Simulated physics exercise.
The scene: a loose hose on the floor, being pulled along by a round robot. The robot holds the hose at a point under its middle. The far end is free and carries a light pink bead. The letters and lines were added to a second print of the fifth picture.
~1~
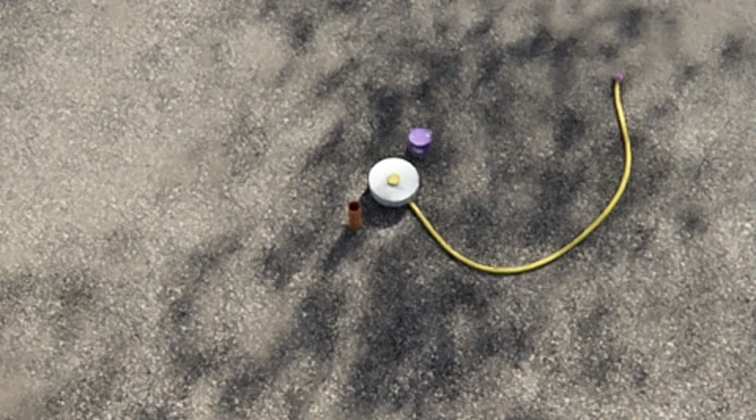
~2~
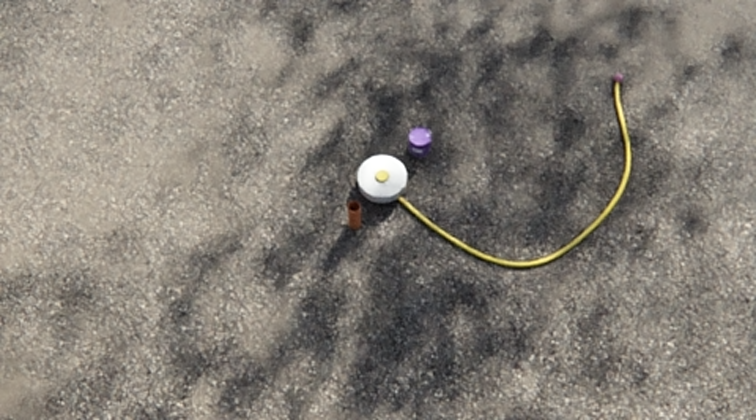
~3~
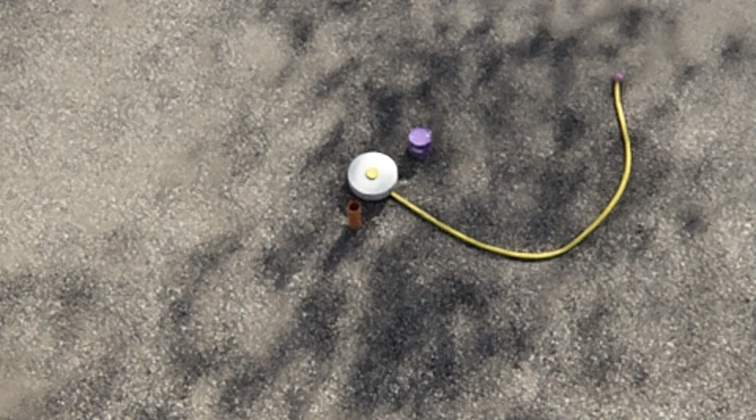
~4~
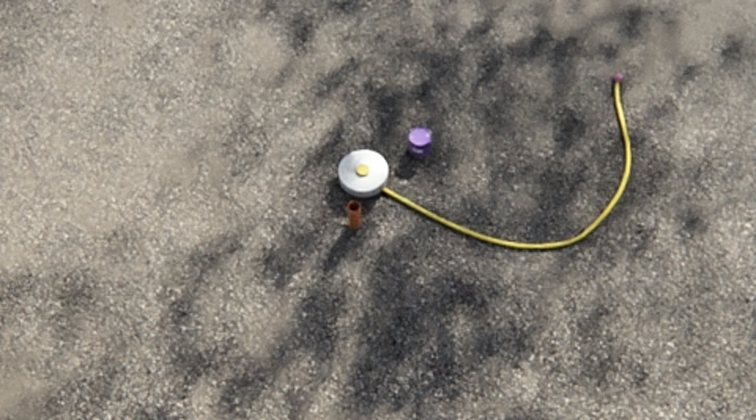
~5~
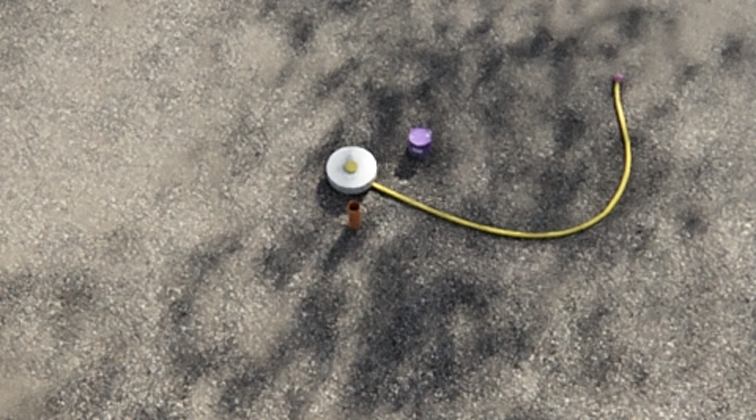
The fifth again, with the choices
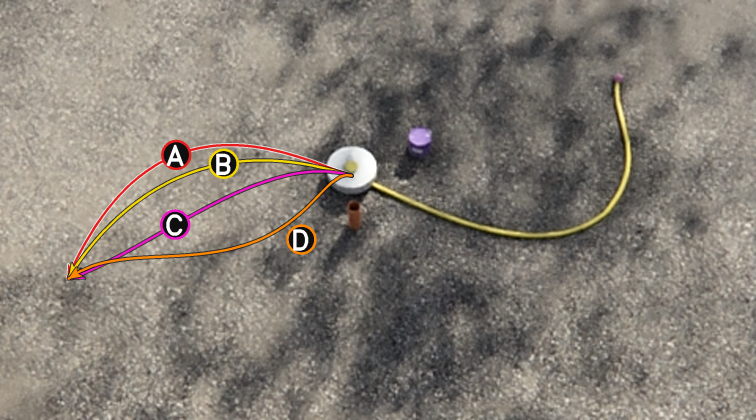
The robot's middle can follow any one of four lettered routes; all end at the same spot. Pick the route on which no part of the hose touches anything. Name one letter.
Route C touches nothing.
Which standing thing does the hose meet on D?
The orange post.
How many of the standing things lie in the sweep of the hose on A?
One.
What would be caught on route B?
It is the purple pot.
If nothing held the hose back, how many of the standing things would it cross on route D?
It sweeps one.
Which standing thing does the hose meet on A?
It meets the purple pot.
On the marked copy, A from (352, 176) via (182, 153) to (68, 278); B from (352, 176) via (194, 171) to (69, 277); C from (352, 176) via (214, 204) to (71, 279); D from (352, 176) via (226, 250) to (69, 279).
Following C. Soon after the start, robot (244, 185), middle of the hose (470, 179), free end (618, 85).
Later, robot (142, 238), middle of the hose (368, 183), free end (570, 129).
In the end, robot (64, 276), middle of the hose (295, 207), free end (501, 148); nothing has been touched.
As for the rest, A meets the purple pot; B meets the purple pot; D meets the orange post.
